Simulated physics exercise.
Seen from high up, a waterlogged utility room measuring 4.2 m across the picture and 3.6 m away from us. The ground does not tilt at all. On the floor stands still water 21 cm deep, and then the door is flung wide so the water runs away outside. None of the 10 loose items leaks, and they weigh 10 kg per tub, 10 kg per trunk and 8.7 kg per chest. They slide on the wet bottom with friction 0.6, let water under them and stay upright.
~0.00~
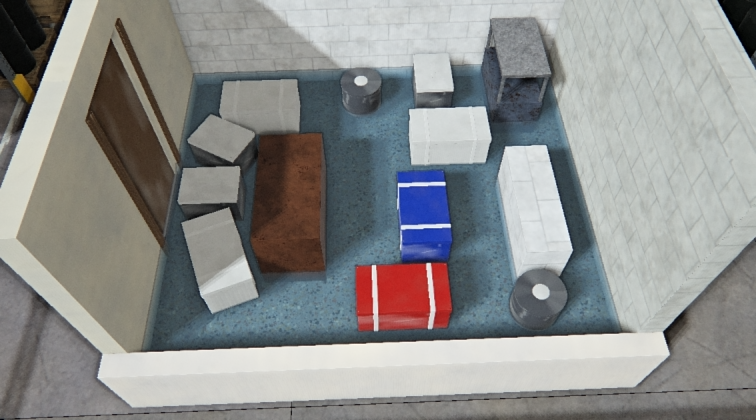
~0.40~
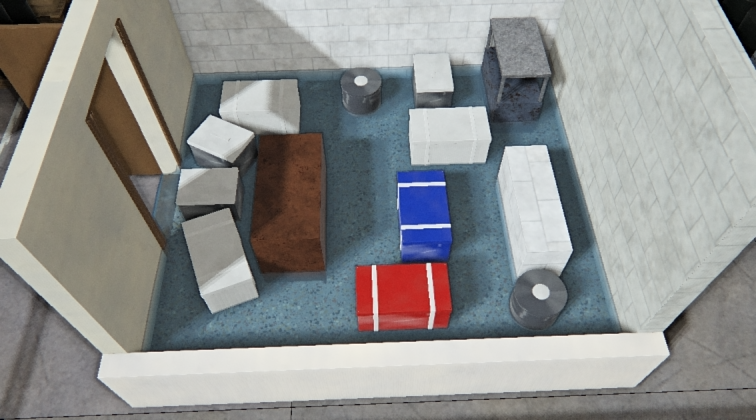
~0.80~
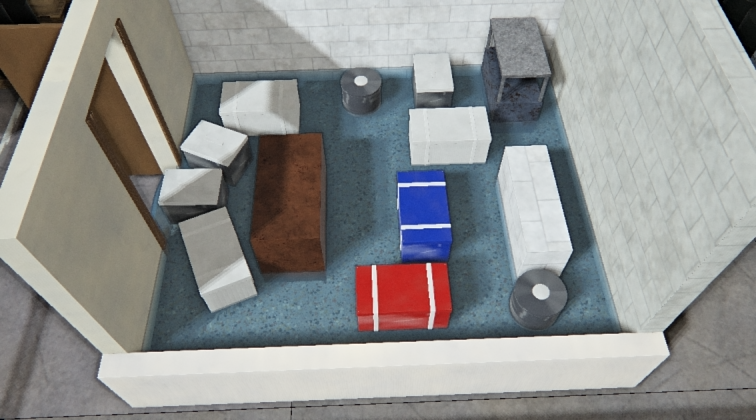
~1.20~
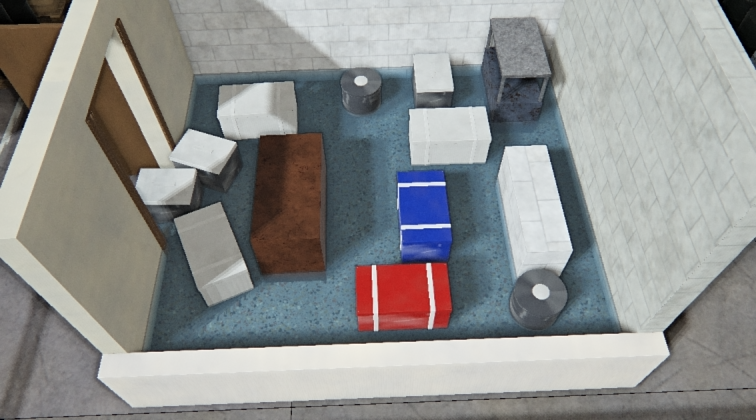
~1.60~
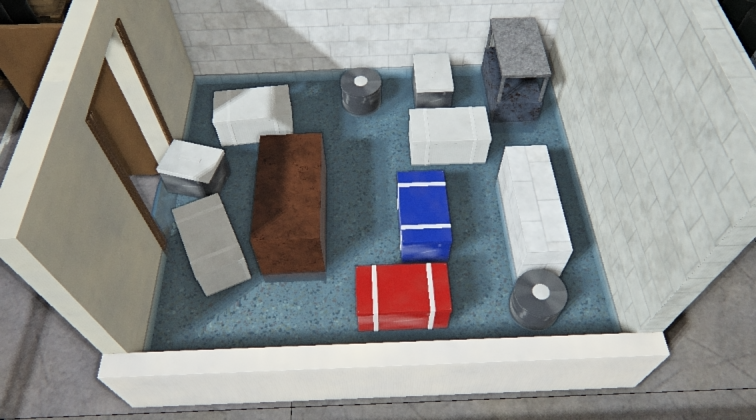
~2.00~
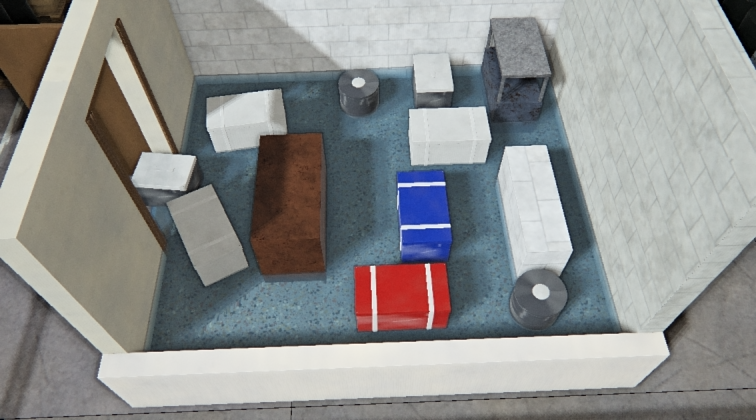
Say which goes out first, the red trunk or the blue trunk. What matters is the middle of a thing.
Red.
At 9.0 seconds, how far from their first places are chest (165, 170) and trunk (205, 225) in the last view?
Washed out, 120 cm.
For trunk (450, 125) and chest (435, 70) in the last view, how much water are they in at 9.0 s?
Some 15 cm at the first, some 15 cm at the second.
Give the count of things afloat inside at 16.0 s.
It comes to 6.
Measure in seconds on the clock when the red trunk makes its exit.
At roughly 18.5 seconds.
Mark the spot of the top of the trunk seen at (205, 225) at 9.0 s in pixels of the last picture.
Estimated pixel: About (144, 185).
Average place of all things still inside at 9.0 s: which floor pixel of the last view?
Mean position approx. (326, 204).
After 4.0 s the red trunk is near (360, 298), 0.4 m from its start, afloat; the blue trunk is near (406, 209), 0.2 m from its start, afloat; 2 of 10 are out; 8 afloat.
After 9.0 s the red trunk is near (277, 305), 1.1 m from its start, afloat; the blue trunk is near (387, 218), 0.4 m from its start, afloat; 2 of 10 are out; 7 afloat.
After 16.0 s the red trunk is near (195, 224), 2.1 m from its start, afloat; the blue trunk is near (353, 236), 0.7 m from its start, afloat; 4 of 10 are out; 6 afloat.
After 20.0 s the red trunk has gone out (at 18.7 s); the blue trunk is near (348, 257), 0.9 m from its start, afloat; 6 of 10 are out; 4 afloat.
